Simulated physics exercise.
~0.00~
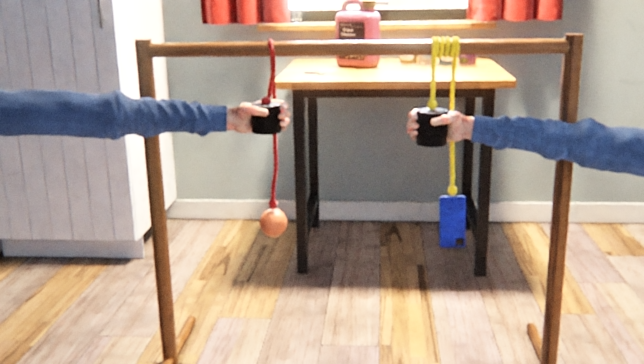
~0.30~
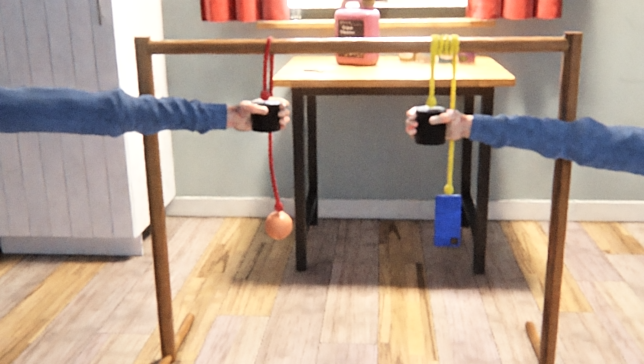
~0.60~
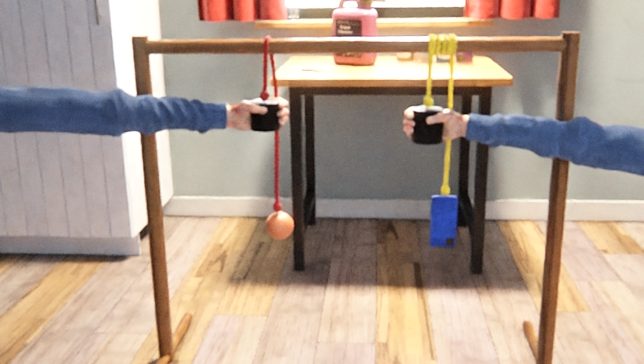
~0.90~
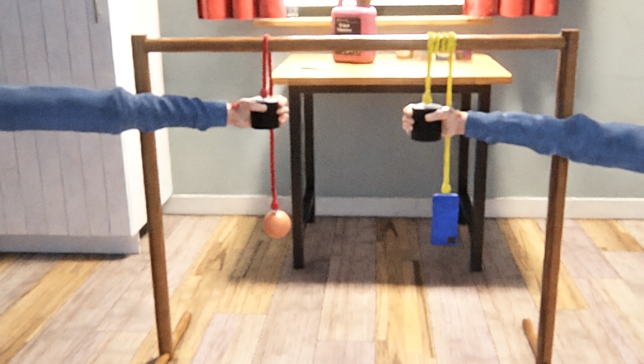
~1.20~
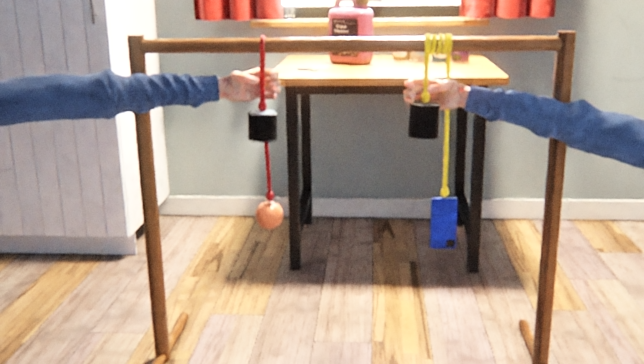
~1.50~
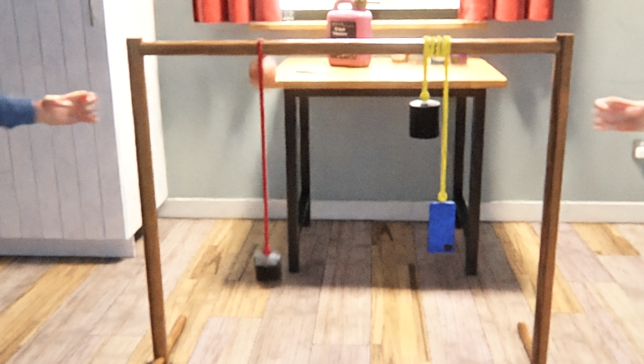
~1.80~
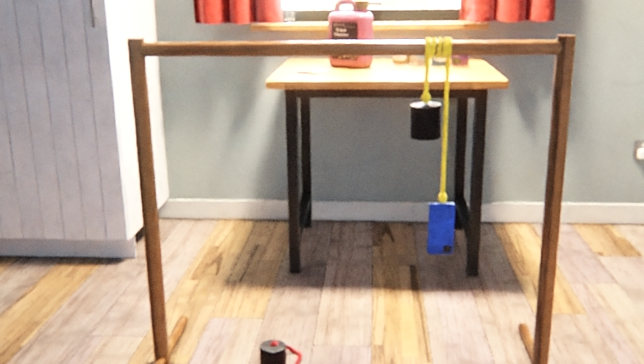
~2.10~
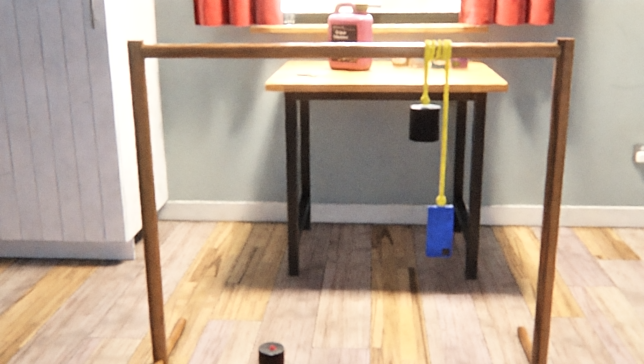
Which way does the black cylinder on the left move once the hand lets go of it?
It moves down, dropping from below the wooden rail to the floor.
